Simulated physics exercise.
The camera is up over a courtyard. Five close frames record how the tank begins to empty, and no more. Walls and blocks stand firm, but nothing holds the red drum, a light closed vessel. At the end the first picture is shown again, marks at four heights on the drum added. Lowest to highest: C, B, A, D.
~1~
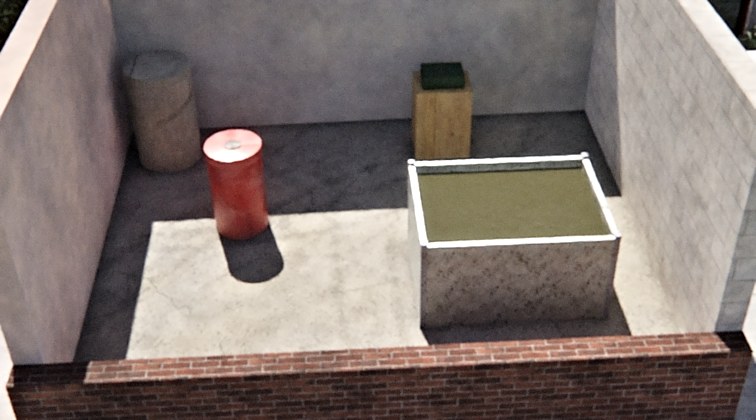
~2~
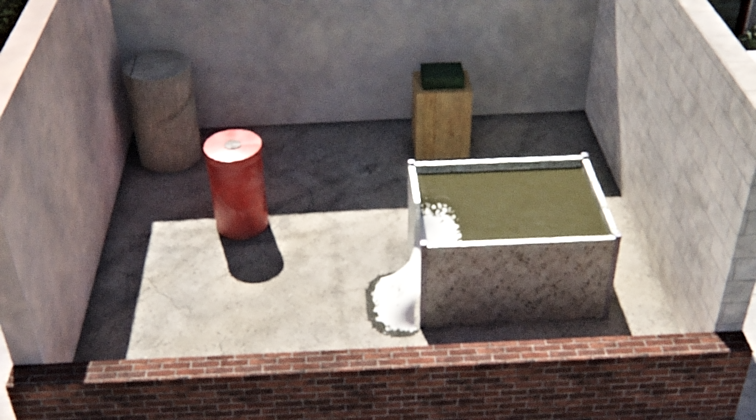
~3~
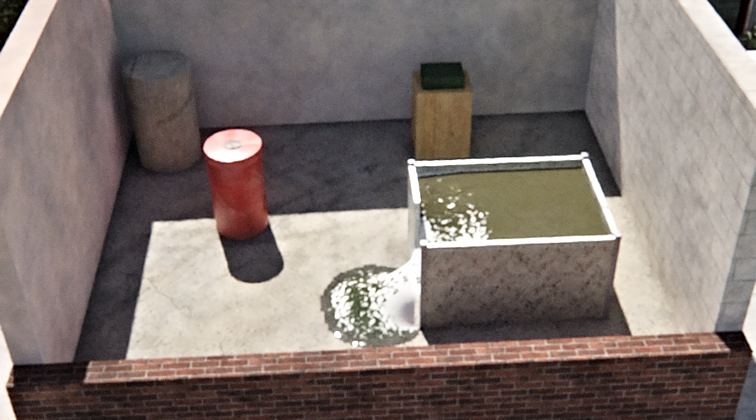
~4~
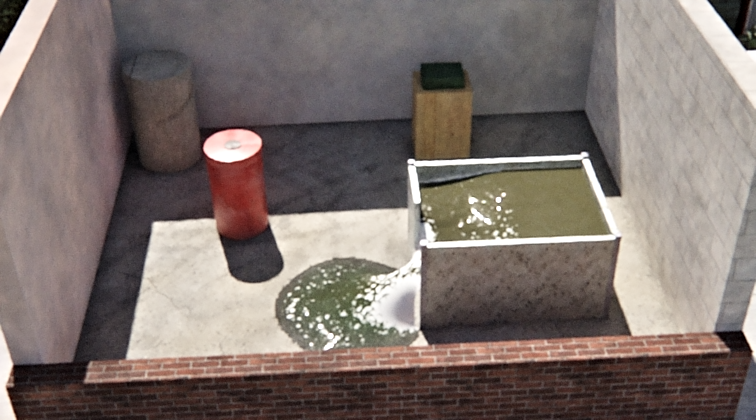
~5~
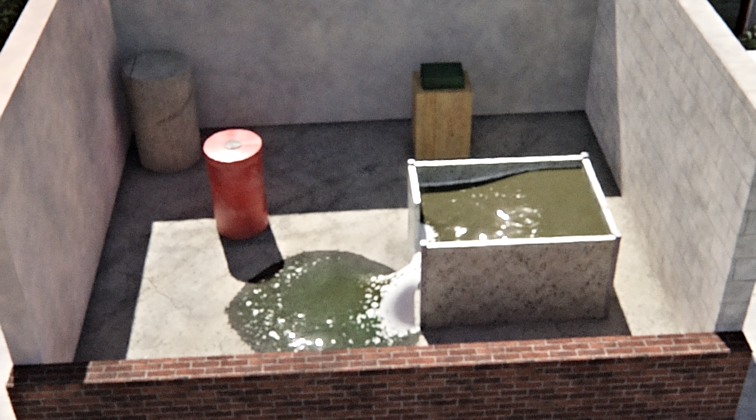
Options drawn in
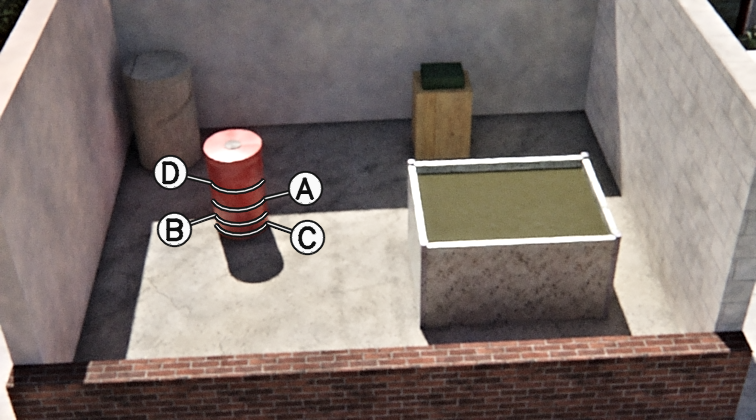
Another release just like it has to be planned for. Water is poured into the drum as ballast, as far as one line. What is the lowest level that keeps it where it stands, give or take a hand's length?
I would pick mark B.
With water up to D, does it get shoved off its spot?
No, that is safe.
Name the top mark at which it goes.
That is mark C.
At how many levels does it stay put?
Three.
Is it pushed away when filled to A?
No.
On the marked copy, A at (238, 210); B at (239, 224); C at (240, 235); D at (236, 192); from the bottom up C, B, A, D.
With A, it does not move.
With B, it shifts by a finger or two and stays.
With C, it is pushed about 3 times its own width away.
With D, it does not move.
